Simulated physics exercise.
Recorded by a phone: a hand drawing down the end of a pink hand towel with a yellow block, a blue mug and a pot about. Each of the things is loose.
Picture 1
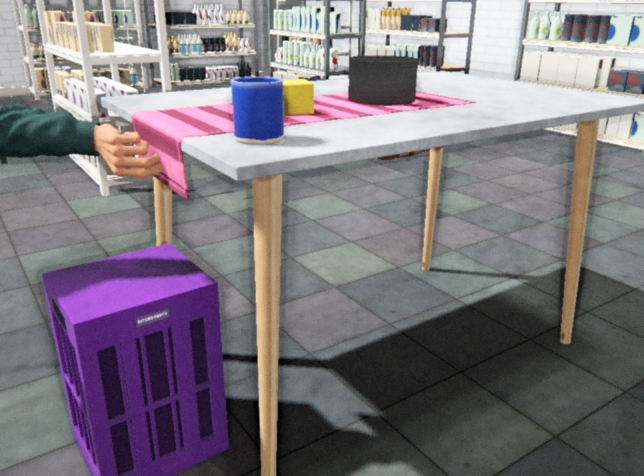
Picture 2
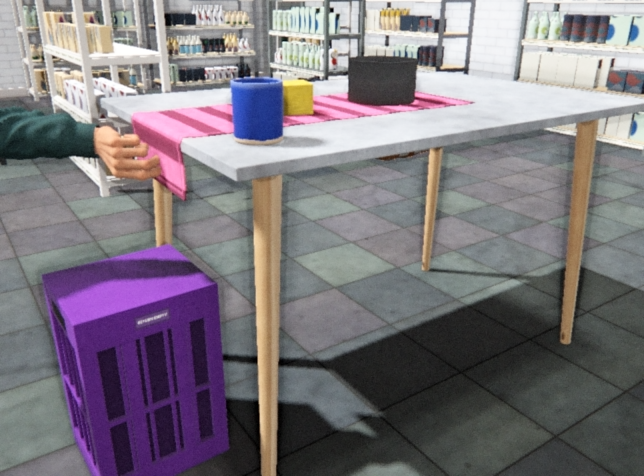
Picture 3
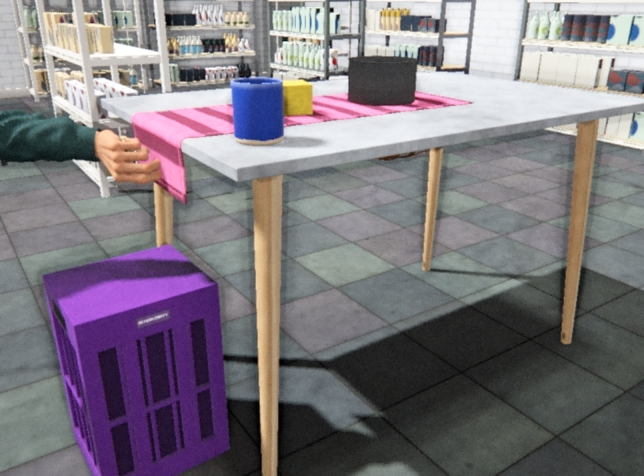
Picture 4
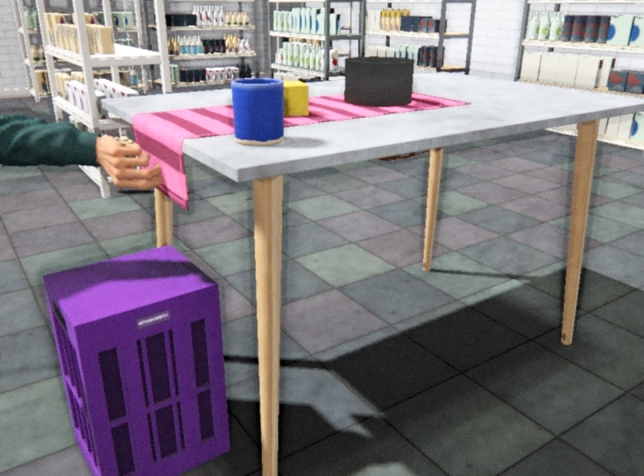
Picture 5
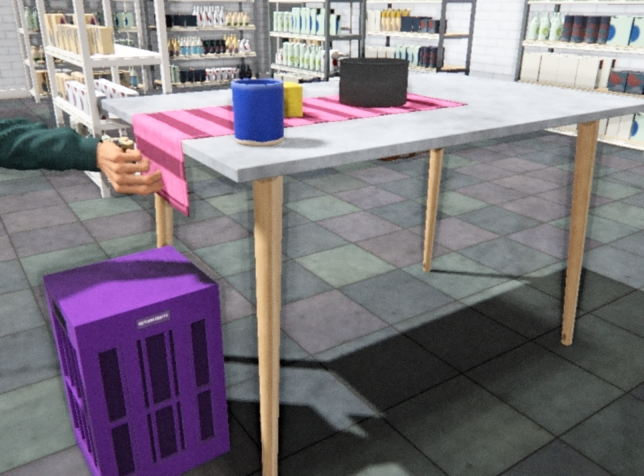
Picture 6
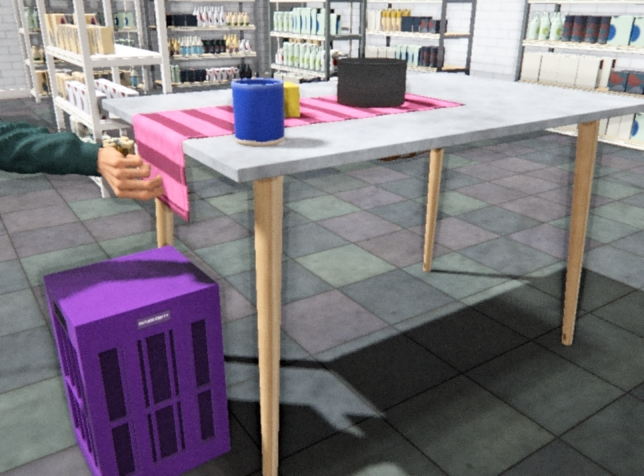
In a shop, a hand slowly pulled the end of a pink striped cloth down a little at the table's left edge, and the yellow block and dark pot shifted slightly left with it.
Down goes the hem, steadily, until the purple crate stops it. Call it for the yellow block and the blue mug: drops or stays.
Calls: Yellow block: Stays; blue mug: Stays.
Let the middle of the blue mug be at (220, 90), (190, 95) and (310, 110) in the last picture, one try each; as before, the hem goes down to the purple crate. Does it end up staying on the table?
At the first place it ends up off, at the second it ends up off, and at the third it does not leave.
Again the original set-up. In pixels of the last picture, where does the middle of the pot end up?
Somewhere close to pixel (318, 86) in the last view.
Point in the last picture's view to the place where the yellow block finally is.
(210, 106).
Then, 0.54 s later than the last view, hem going down; block carried along near (247, 103); mug as before.
Then, 1.06 s later than the last view, hem on the crate; block carried along near (215, 106); mug as before.
Finally, hem on the crate; block carried along near (210, 106); mug as before. The yellow block stays on the table and the blue mug remains up there.
